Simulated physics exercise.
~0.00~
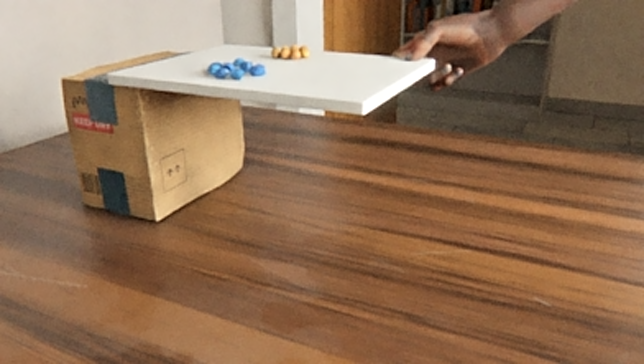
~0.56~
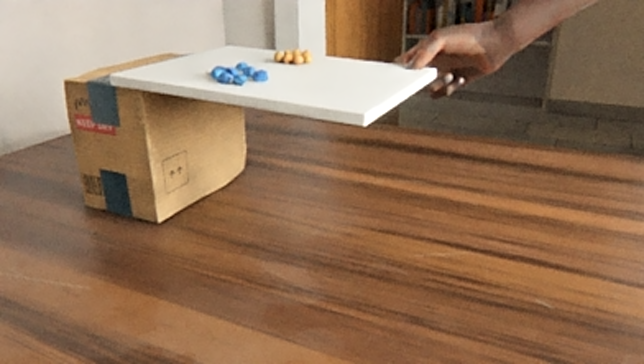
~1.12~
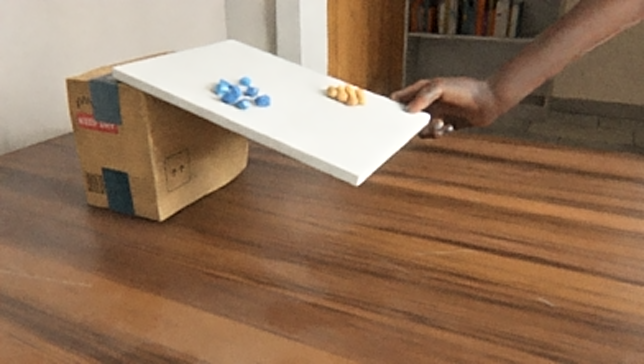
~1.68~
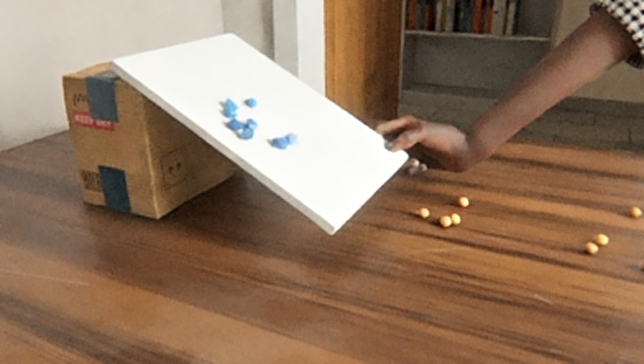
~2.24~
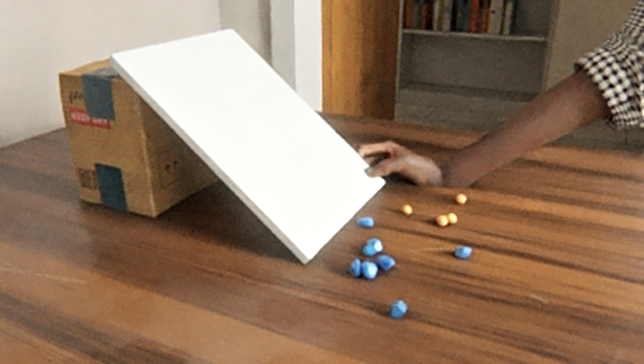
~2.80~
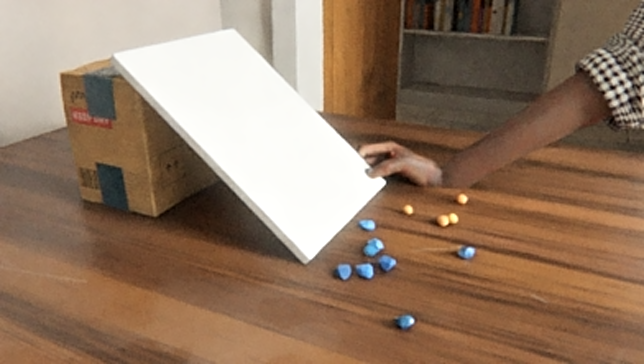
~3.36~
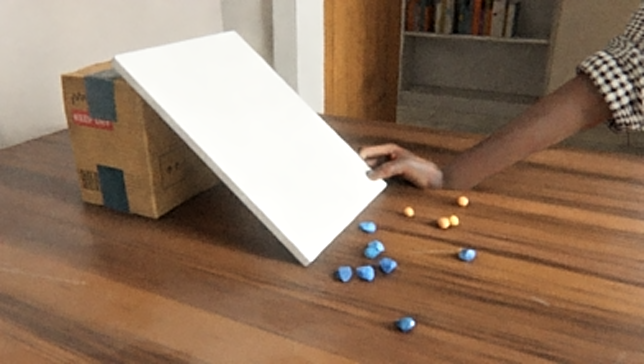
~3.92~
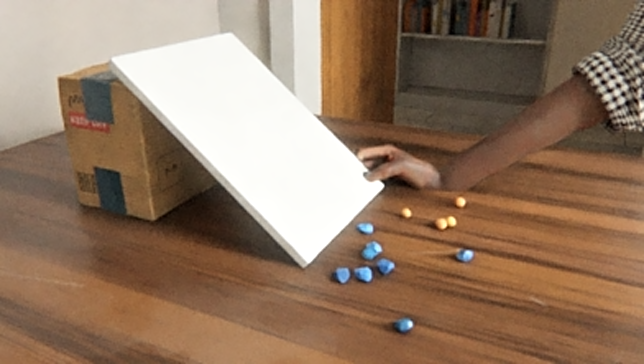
A hand lowers one end of a white board until yellow, then blue pieces tumble onto the table.
